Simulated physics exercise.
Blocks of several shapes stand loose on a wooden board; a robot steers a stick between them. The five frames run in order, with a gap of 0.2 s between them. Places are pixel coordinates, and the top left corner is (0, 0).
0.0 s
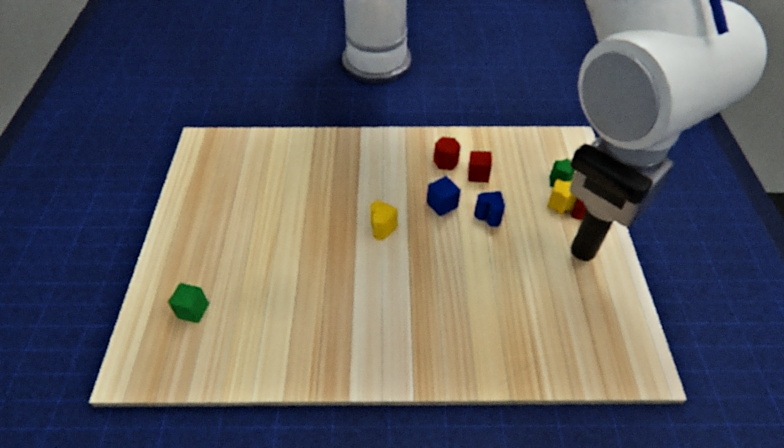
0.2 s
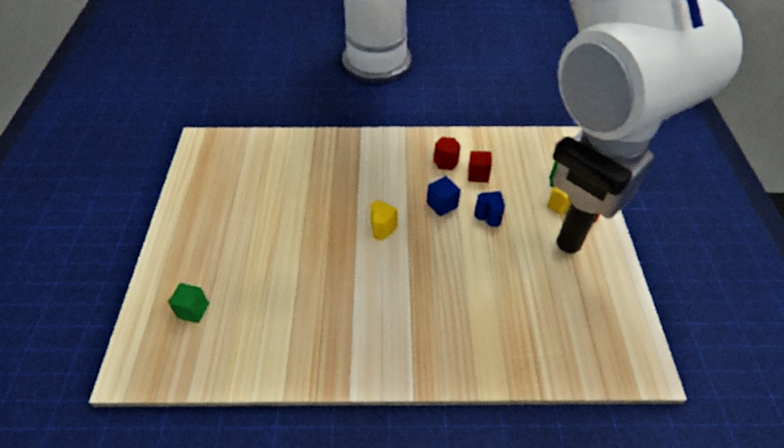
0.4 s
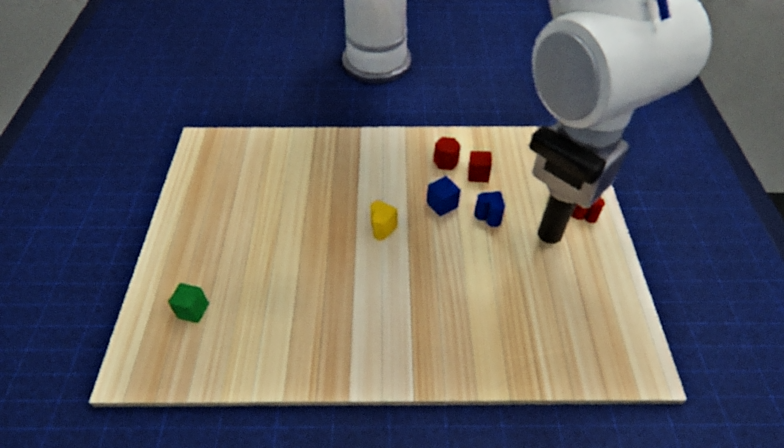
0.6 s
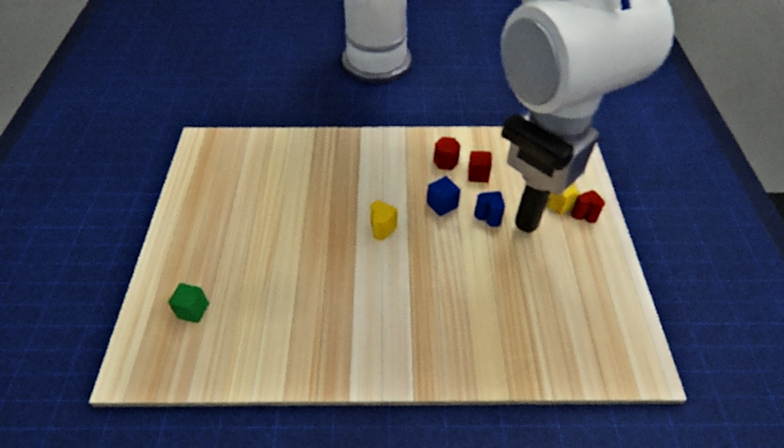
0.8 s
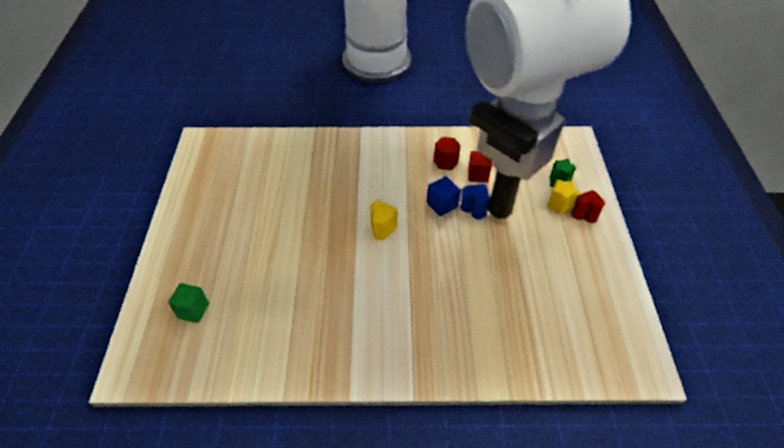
On a wooden board, a robot's stick moves left and nudges a blue block leftward.
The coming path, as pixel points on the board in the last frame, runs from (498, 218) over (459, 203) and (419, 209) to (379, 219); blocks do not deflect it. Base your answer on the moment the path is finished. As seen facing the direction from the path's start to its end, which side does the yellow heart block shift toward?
The yellow heart block is shifted sideways to the left, facing along the path from start to end.
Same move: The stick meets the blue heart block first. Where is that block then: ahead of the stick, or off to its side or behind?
Gone from the front.
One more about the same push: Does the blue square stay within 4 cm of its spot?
The answer is no.
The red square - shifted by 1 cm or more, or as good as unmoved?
The red square will stay where it is.
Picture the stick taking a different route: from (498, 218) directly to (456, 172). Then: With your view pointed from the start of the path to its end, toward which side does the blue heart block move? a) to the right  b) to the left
b.
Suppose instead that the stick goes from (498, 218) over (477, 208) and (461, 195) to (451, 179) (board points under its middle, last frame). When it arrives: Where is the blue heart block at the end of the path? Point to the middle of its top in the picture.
I'd guess (432, 156).
The first path, step by step. One third of the way, stick (460, 195); blue square (431, 188), turned 10° anticlockwise; blue heart block (447, 172), turned 55° clockwise.
Two thirds of the way, stick (419, 201); blue square (391, 189); blue heart block (440, 170), turned 90° clockwise.
At the end, stick (378, 211); yellow heart block (367, 219), turned 25° anticlockwise; blue square (363, 187), turned 90° clockwise; blue heart block (440, 170), turned 90° clockwise; red square not moved.
